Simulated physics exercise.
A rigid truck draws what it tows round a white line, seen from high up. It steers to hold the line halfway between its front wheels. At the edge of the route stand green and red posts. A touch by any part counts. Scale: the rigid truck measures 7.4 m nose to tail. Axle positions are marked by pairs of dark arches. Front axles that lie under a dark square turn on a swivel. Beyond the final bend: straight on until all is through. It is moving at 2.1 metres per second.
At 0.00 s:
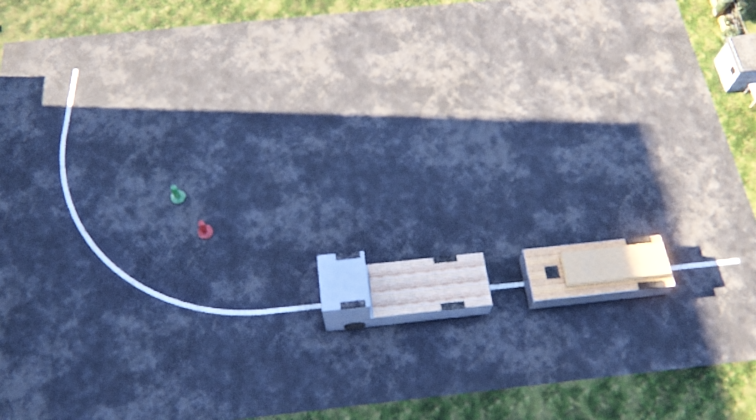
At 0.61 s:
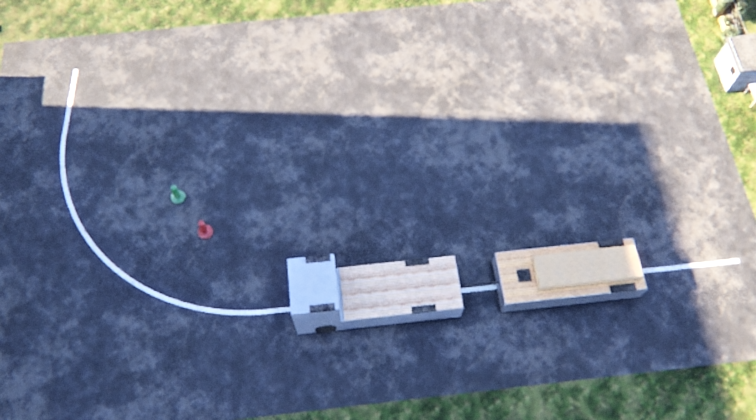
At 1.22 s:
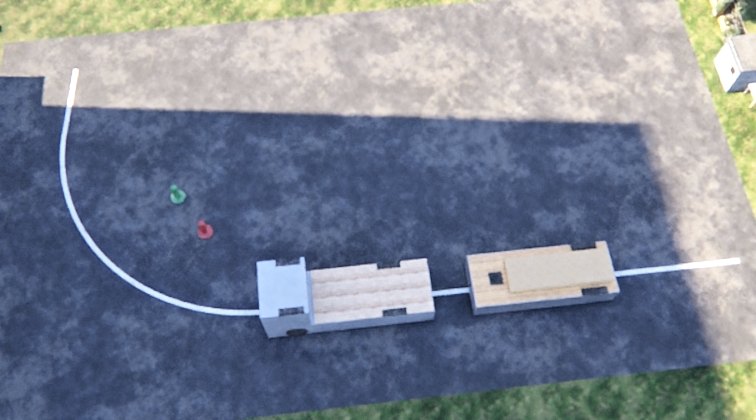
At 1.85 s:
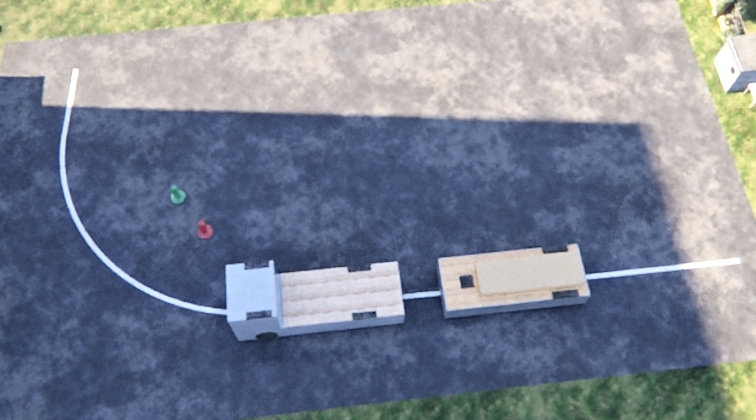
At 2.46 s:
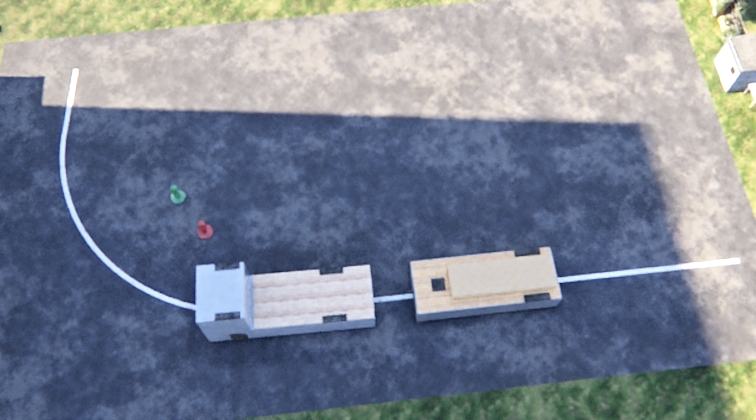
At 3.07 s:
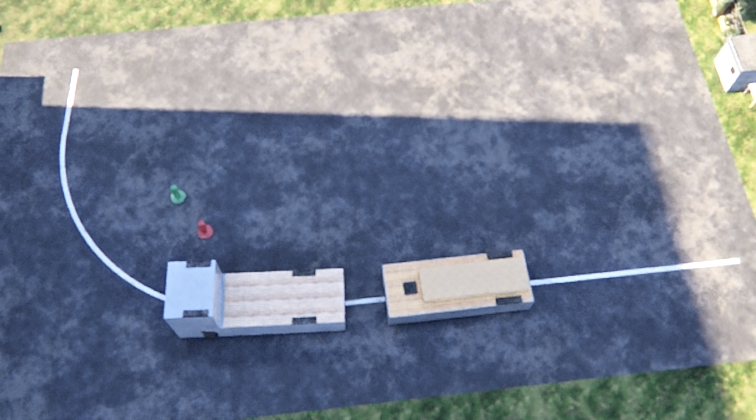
A rigid truck towing one trailer drives left along a white line, passing below red and green posts and beginning to turn.
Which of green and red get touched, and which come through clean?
Green is undisturbed. Red is undisturbed.
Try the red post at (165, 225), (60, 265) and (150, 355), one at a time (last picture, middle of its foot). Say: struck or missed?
Try 1 touched, try 2 touched, try 3 untouched.
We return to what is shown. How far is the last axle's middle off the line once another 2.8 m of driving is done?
The middle of the last axle sits about 0 cm from the line.
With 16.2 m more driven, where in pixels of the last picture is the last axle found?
Roughly pixel (184, 264).
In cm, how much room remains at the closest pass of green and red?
For green it's 100, for red it's 50.
Then, 11.2 s in, the last axle is at (171, 257) of the last picture, 160 cm off the line; red has been passed with 50 cm to spare.
Then, 12.8 s in, the last axle is at (125, 217) of the last picture, 195 cm off the line; green has been passed with 95 cm to spare.
Then, 18.7 s in, the last axle is at (83, 24) of the last picture, 50 cm off the line; 0 of 2 struck in all.
